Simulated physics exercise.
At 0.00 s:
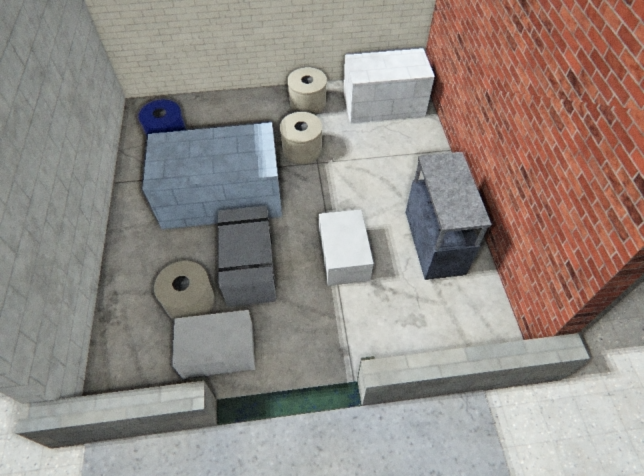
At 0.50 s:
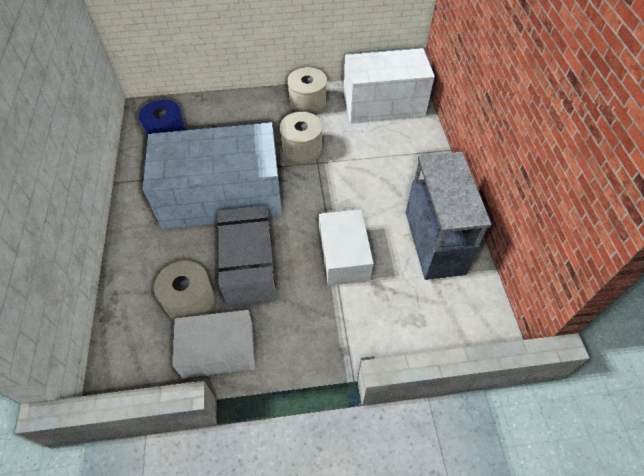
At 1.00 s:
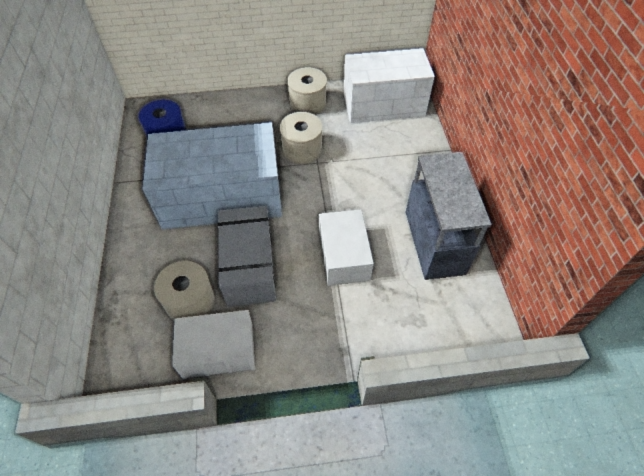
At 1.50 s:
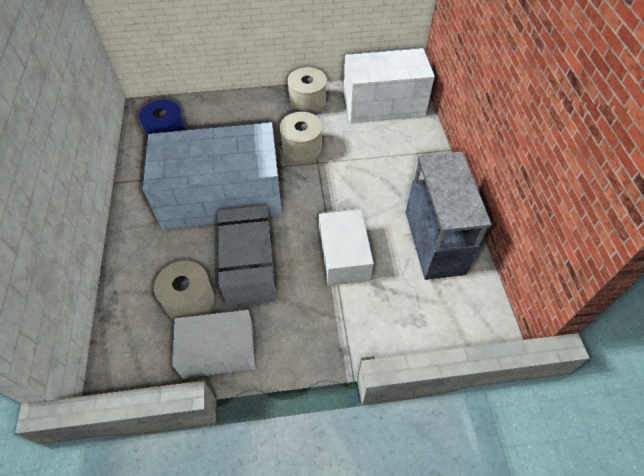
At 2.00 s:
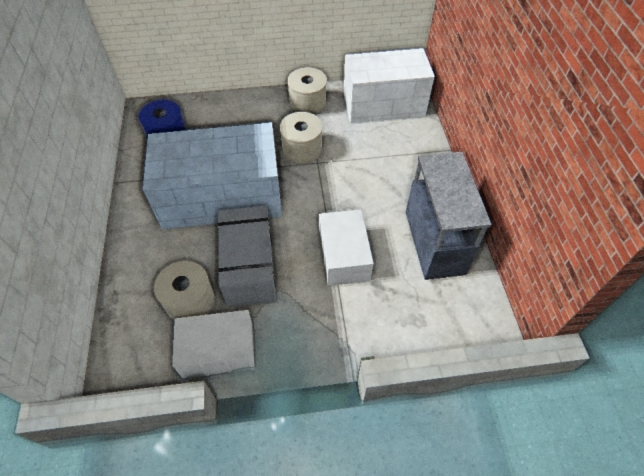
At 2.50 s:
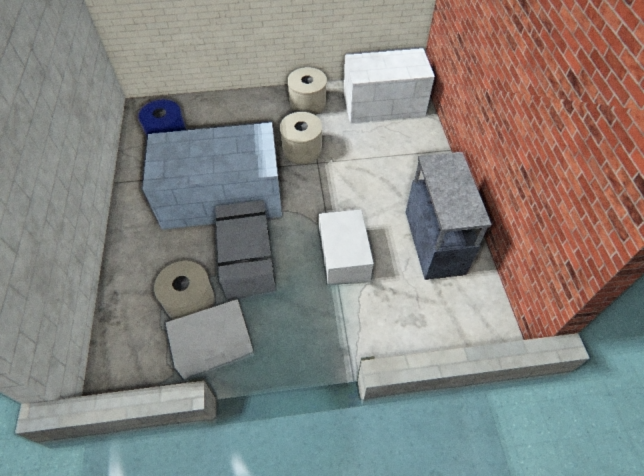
In a walled room, water seeps through the front gap and two boxes shift slightly.
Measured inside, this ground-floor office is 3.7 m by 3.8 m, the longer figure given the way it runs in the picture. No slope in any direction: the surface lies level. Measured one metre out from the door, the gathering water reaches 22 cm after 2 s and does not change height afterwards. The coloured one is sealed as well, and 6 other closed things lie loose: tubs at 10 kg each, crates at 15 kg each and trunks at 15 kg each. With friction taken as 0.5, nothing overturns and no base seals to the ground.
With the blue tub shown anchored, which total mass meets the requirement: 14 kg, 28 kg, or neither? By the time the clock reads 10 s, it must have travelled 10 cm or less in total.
Odds are only the heavier choice passes.
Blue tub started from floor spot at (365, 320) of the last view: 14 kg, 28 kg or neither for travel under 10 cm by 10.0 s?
Here only the heavier suffices.
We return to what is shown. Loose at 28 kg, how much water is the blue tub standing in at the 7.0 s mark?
Around 8 cm.
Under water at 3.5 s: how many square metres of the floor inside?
Wet: Near 6.5 m2.
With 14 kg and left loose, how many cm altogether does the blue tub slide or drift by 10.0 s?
Path length near 60 cm.
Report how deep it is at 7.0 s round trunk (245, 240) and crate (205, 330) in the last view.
Some 11 cm at the first, some 8 cm at the second.
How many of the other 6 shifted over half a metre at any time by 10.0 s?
Counting them up, I find 6.
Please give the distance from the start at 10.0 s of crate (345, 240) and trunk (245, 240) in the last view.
They sit 200 cm and 100 cm away, in the order given.
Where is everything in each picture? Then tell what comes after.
The blue tub at (160, 114), on the bottom; 0.0 m2 under water; 0 of 7 have shifted, in the first frame.
The blue tub at (160, 114), on the bottom; water covers 0.0 m2; 0 of 7 have shifted, in the second frame.
The blue tub at (160, 114), on the bottom; water covers 0.0 m2; 0 of 7 have shifted, in the third frame.
The blue tub at (160, 114) rests on the ground; water covers 0.0 m2; 0 of 7 have shifted, in the fourth frame.
The blue tub at (160, 114), on the bottom; 0.6 m2 under water; 0 of 7 have shifted, in the fifth frame.
The blue tub at (160, 114) rests on the ground; 1.5 m2 under water; 2 of 7 have shifted, in the sixth frame.
After 3.5 s the blue tub would be 0 cm from its start with 14 kg and 0 cm from its start with 28 kg; 0 cm of water round it then.
After 4.5 s the blue tub would be 0 cm from its start with 14 kg and 0 cm from its start with 28 kg; 0 cm of water round it then.
After 7.0 s the blue tub would be 0 cm from its start with 14 kg and 0 cm from its start with 28 kg; 8 cm of water round it then.
After 10.0 s the blue tub would be 52 cm from its start with 14 kg and 1 cm from its start with 28 kg; 14 cm of water round it then.
